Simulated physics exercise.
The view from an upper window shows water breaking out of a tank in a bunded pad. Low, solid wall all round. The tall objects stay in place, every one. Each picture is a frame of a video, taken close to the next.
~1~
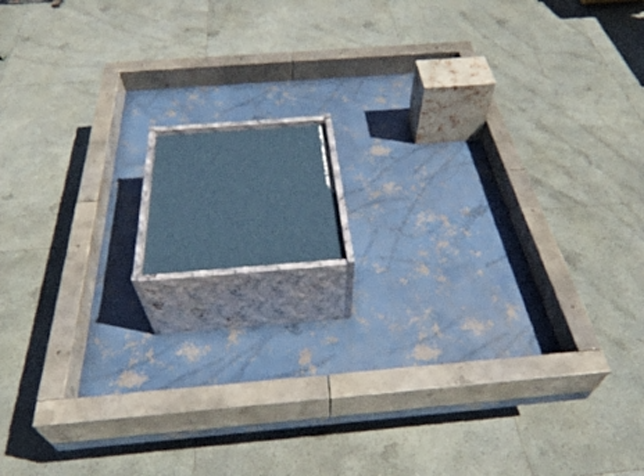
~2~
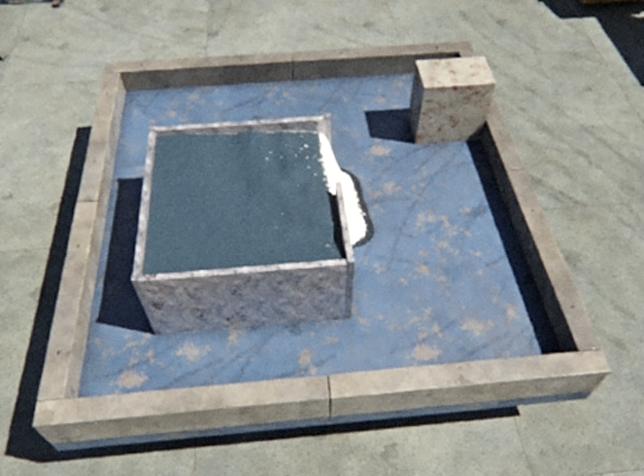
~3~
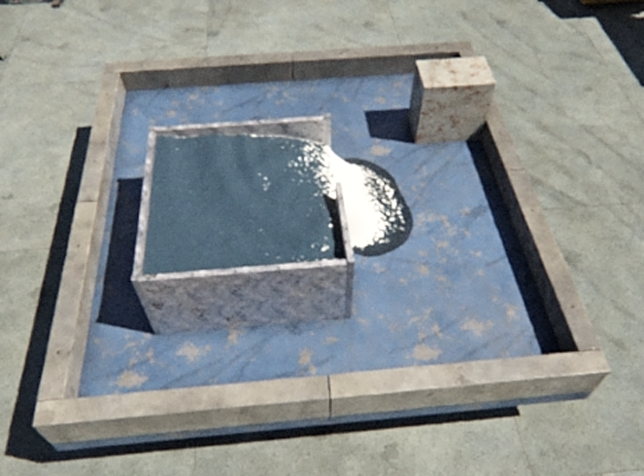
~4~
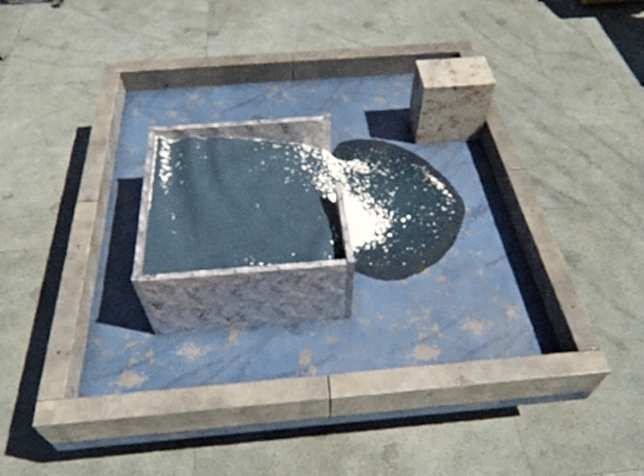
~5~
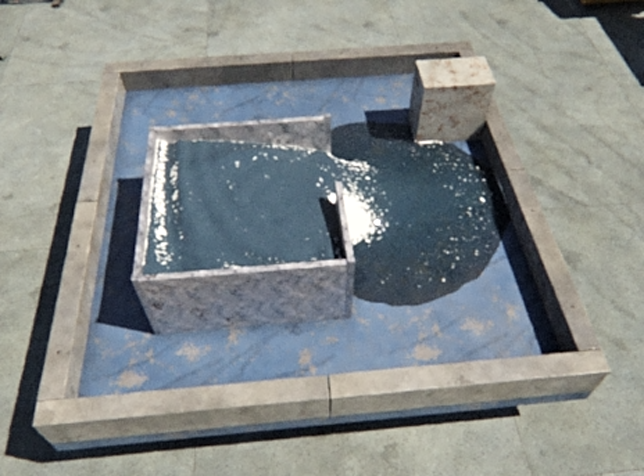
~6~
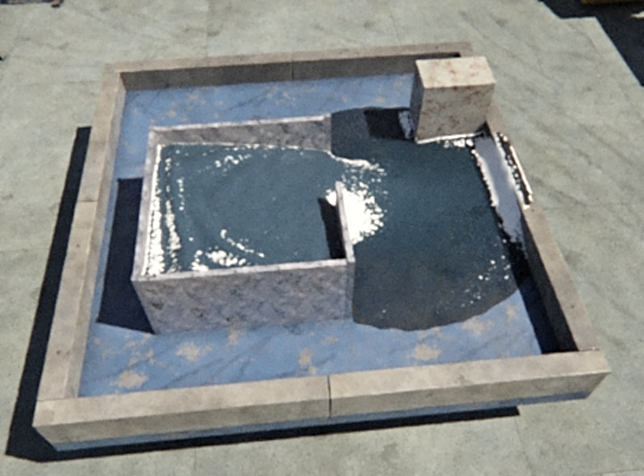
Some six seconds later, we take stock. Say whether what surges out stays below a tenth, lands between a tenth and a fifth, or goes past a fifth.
I predict a loss below one tenth.
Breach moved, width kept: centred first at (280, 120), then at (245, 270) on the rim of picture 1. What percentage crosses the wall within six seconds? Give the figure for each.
About 8 and 14 per cent.
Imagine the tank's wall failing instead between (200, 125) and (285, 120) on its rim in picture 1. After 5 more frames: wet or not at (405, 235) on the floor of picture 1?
There: Free of water.
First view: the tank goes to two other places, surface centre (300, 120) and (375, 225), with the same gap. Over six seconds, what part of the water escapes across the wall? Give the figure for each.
Log: 6 percent, 16 percent, in order.
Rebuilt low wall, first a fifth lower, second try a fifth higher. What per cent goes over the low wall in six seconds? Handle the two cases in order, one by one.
14 % and 4 %.
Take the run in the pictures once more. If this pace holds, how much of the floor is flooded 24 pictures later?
90 %.
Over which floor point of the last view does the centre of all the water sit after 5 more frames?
The spot I would choose is (328, 228).
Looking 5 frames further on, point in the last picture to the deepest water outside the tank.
Near (485, 155).
A moment on, water covers 35 % of the floor; the low wall has let 0 % over.
Next, water covers 40 % of the floor; the low wall has let 1 % over.
Then, water covers 50 % of the floor; the low wall has let 6 % over.
Later, water covers 75 % of the floor; the low wall has let 8 % over.
In the end, water covers 85 % of the floor; the low wall has let 8 % over.
